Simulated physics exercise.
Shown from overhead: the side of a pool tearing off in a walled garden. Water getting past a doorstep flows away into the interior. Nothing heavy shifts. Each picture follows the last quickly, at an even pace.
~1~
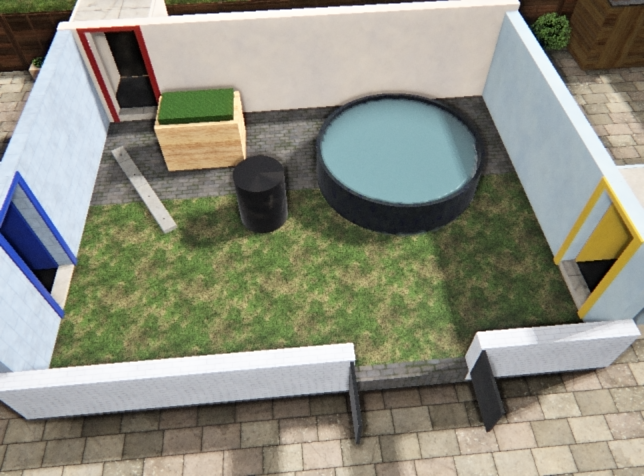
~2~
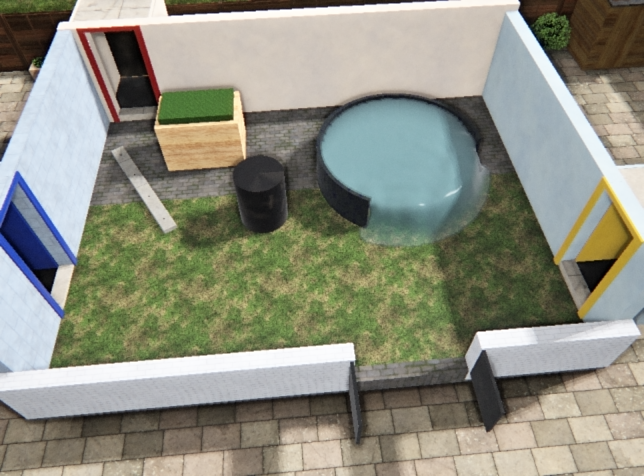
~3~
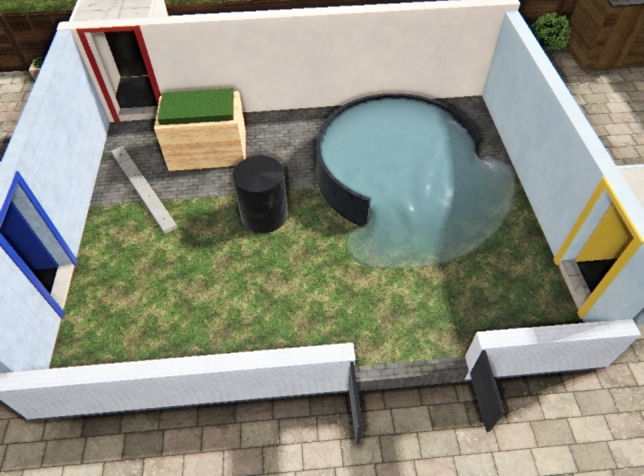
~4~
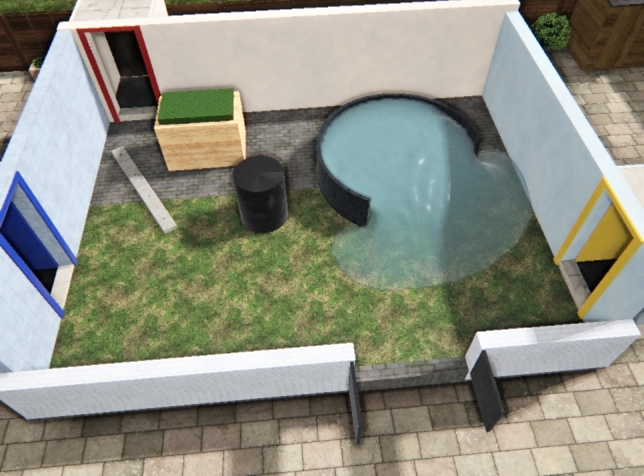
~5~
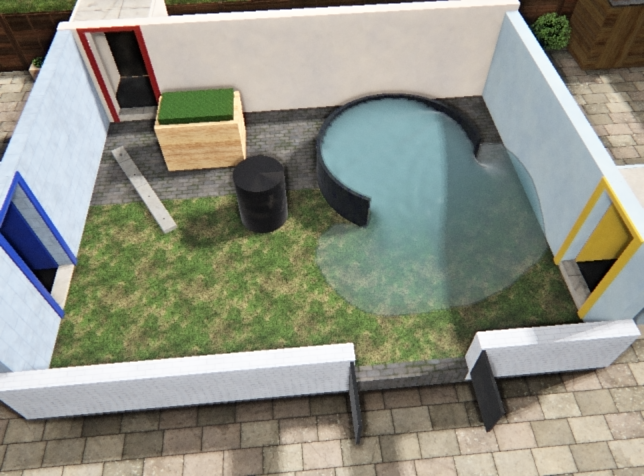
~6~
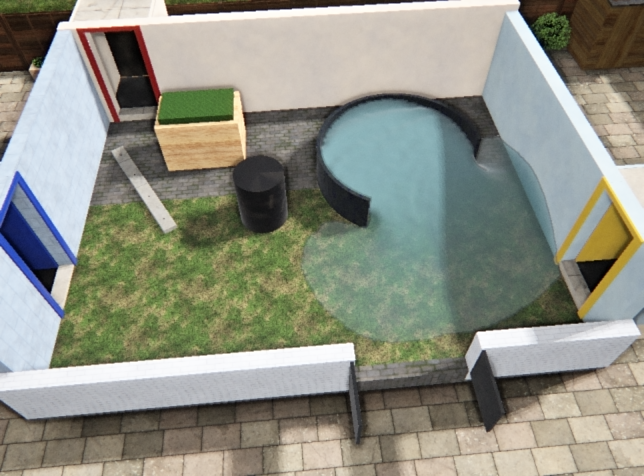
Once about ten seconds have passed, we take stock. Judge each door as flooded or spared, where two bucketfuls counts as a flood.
The blue door is flooded, the red door is spared, the yellow door is flooded.
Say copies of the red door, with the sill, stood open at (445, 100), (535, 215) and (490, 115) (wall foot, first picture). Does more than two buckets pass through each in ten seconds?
Well, the first one doesn't reach it, the next overshoots, and the last doesn't reach it.
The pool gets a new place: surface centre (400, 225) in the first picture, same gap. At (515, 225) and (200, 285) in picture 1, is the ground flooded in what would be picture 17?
The first spot is swamped and the second is untouched.
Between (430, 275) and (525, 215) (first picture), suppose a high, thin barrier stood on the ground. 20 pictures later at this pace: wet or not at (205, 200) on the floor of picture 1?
At that spot: Untouched.
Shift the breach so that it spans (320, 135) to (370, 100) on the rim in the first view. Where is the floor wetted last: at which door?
My pick: The one in yellow.
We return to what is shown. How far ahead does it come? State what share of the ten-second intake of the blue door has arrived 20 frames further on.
I'd say some 0 per cent.
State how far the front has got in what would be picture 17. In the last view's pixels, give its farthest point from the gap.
Somewhere close to (257, 375).
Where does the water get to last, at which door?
I pick the red door.
A moment on, water covers 35 % of the floor; the blue door not reached, the red door not reached, the yellow door wet at the sill, nothing in.
Next, water covers 40 % of the floor; the blue door not reached, the red door not reached, the yellow door under two buckets in.
Then, water covers 45 % of the floor; the blue door not reached, the red door not reached, the yellow door far over two buckets in.
Later, water covers 75 % of the floor; the blue door not reached, the red door not reached, the yellow door far over two buckets in.
In the end, water covers 95 % of the floor; the blue door over two buckets in, the red door wet at the sill, nothing in, the yellow door far over two buckets in.
